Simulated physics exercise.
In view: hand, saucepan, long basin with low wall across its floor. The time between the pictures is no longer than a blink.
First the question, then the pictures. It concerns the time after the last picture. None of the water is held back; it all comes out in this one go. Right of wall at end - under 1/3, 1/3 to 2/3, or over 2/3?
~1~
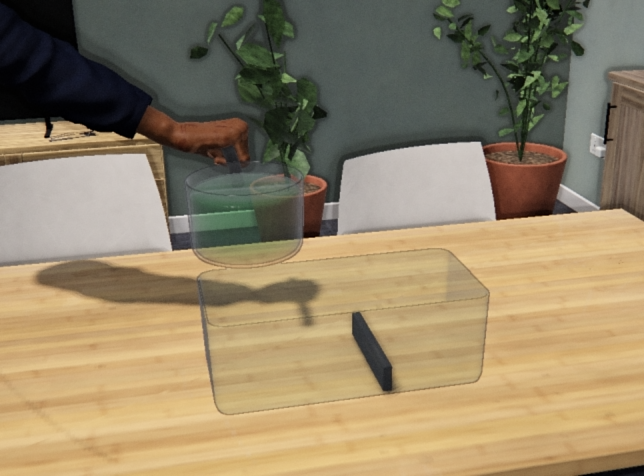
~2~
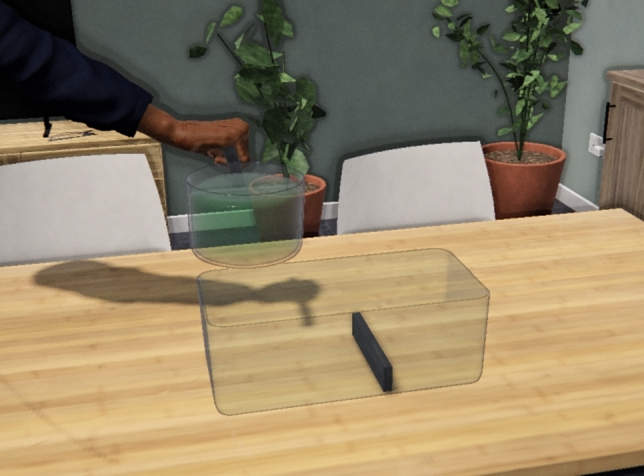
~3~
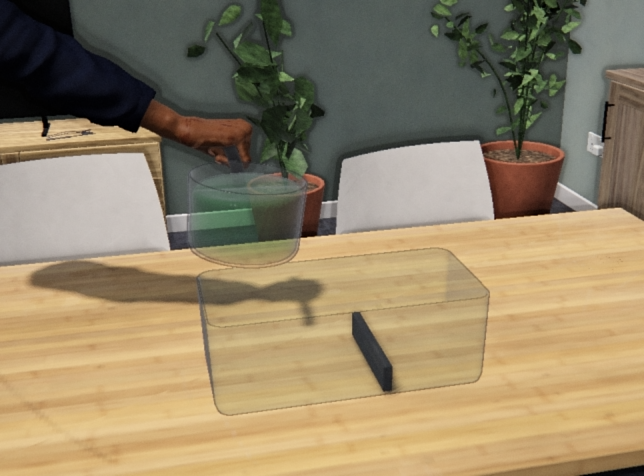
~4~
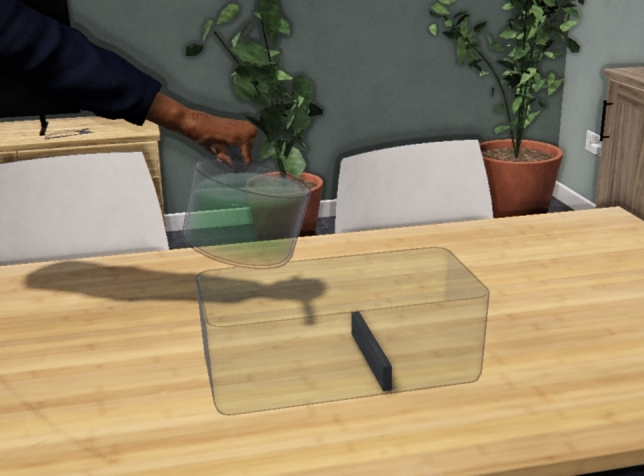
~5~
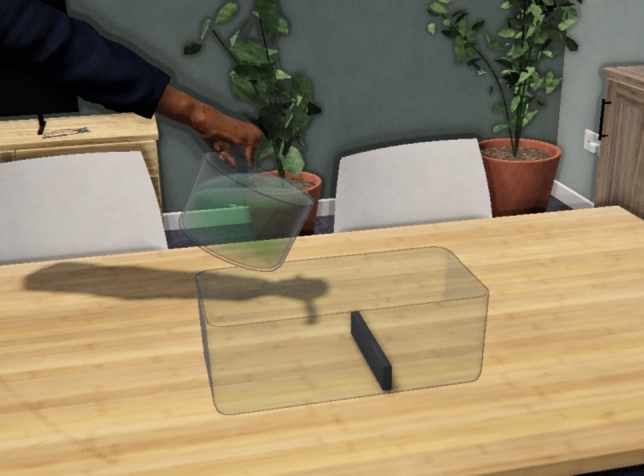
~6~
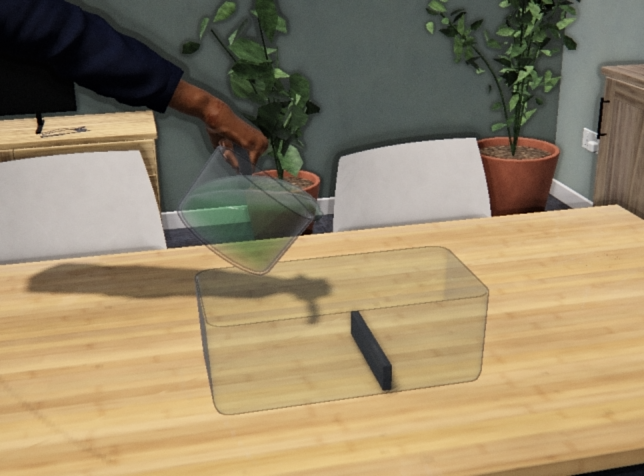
Shy of a third.
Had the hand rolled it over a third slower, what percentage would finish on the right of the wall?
About 25 per cent.
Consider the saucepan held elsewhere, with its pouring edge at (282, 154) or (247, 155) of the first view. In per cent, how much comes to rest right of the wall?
In order, some 20 and 25 percent.
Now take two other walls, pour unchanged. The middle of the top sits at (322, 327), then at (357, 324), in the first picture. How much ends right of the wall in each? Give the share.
In turn some 60 and 20 in a hundred.
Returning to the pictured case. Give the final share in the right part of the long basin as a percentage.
I'd put it at around 25 %.
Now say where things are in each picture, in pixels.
It leans 0°; its right rim is at (301, 175); the water meets the walls at (188, 192) and (299, 183); the long basin's rim runs from (202, 300) to (468, 272); the wall's top is at (371, 339), in the first frame.
It leans 2°; its right rim is at (303, 176); the water meets the walls at (188, 192) and (300, 184), in the second frame.
It leans 7°; its right rim is at (305, 181); the water meets the walls at (190, 190) and (302, 185), in the third frame.
It leans 16°; its right rim is at (308, 189); the water meets the walls at (192, 189) and (305, 186), in the fourth frame.
It leans 27°; its right rim is at (310, 201); the water meets the walls at (188, 196) and (307, 194); 1 per cent is over the edge, in the fifth frame.
It leans 40°; its right rim is at (310, 215); the water meets the walls at (186, 196) and (308, 206); 5 per cent is over the edge, in the sixth frame.
A moment on, the saucepan is tipped right over and 22 per cent is still to pour, 48 is left of the wall and 6 right of it.
Next, the saucepan is tipped right over and 2 per cent is still to pour, 76 is left of the wall and 16 right of it.
Then the saucepan is tipped right over and 0 per cent is still to pour, 74 is left of the wall and 23 right of it.
Later the saucepan is tipped right over and 0 per cent is still to pour, 74 is left of the wall and 24 right of it.
Finally, 74 per cent lies left of the wall, 24 right of it and 3 outside.
